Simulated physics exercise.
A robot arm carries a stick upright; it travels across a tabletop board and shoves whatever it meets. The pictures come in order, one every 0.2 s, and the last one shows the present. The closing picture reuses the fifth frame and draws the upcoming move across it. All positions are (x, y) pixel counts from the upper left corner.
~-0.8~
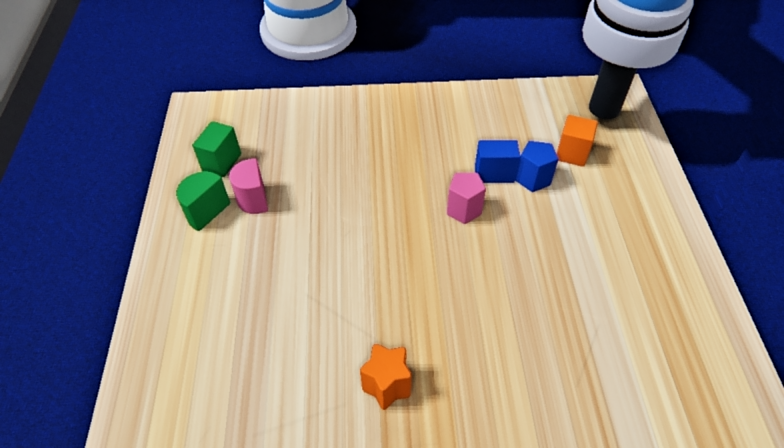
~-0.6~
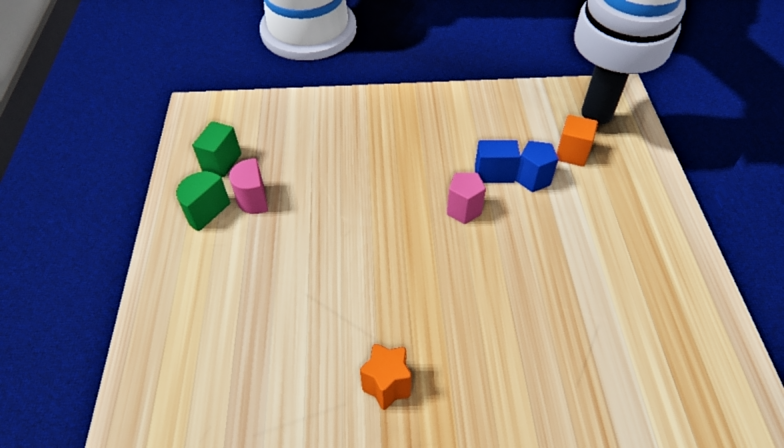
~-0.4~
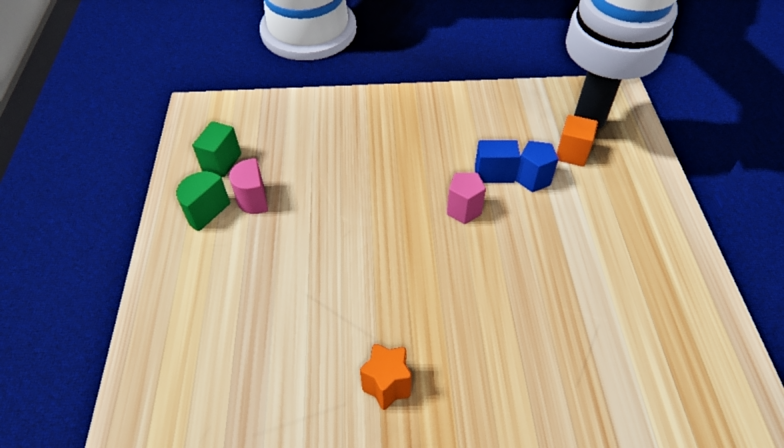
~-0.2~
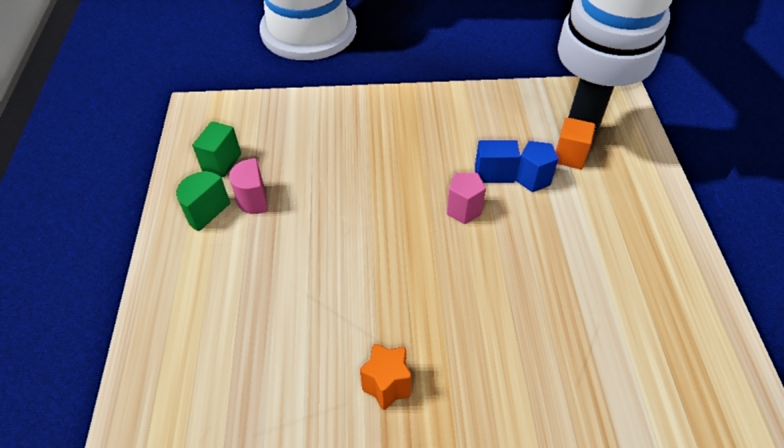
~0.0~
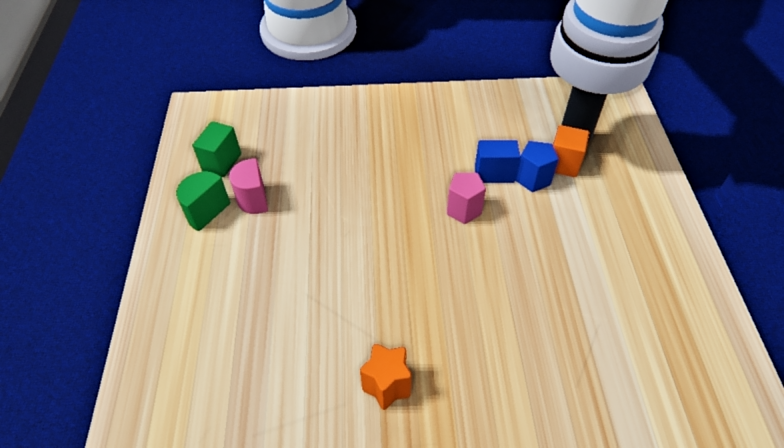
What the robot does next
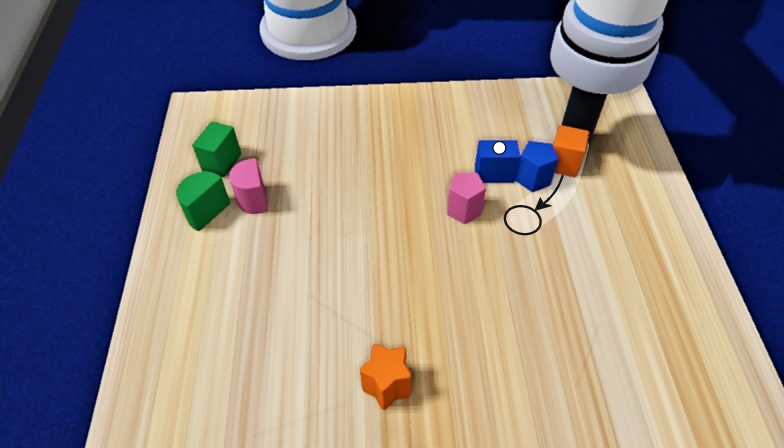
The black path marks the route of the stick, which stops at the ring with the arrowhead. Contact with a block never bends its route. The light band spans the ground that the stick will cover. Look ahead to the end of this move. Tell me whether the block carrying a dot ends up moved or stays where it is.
At the moment the path ends, the block carrying a dot no longer stands where it did.
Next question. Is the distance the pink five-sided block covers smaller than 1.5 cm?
Yes, that is what happens.
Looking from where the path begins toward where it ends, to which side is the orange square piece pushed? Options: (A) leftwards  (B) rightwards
I choose A.
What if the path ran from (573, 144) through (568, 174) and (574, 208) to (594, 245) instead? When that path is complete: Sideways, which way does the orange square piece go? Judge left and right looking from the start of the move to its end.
It's going to go right.
The drawn path runs from (573, 144) by way of (559, 185) to (523, 220); the dot is on the blue rectangle.
What follows on the original path. One third of the way, stick at (568, 160); blue five-sided block at (538, 155); orange square piece at (573, 169).
Two thirds of the way, stick at (553, 187); blue rectangle at (489, 149), turned 35° clockwise; blue five-sided block at (523, 167), turned 25° clockwise; orange square piece at (570, 198), turned 40° anticlockwise.
At the end, stick at (526, 210); pink five-sided block not moved; blue rectangle at (482, 148), turned 60° clockwise; blue five-sided block at (503, 174), turned 50° clockwise; orange square piece at (571, 206), turned 55° anticlockwise.
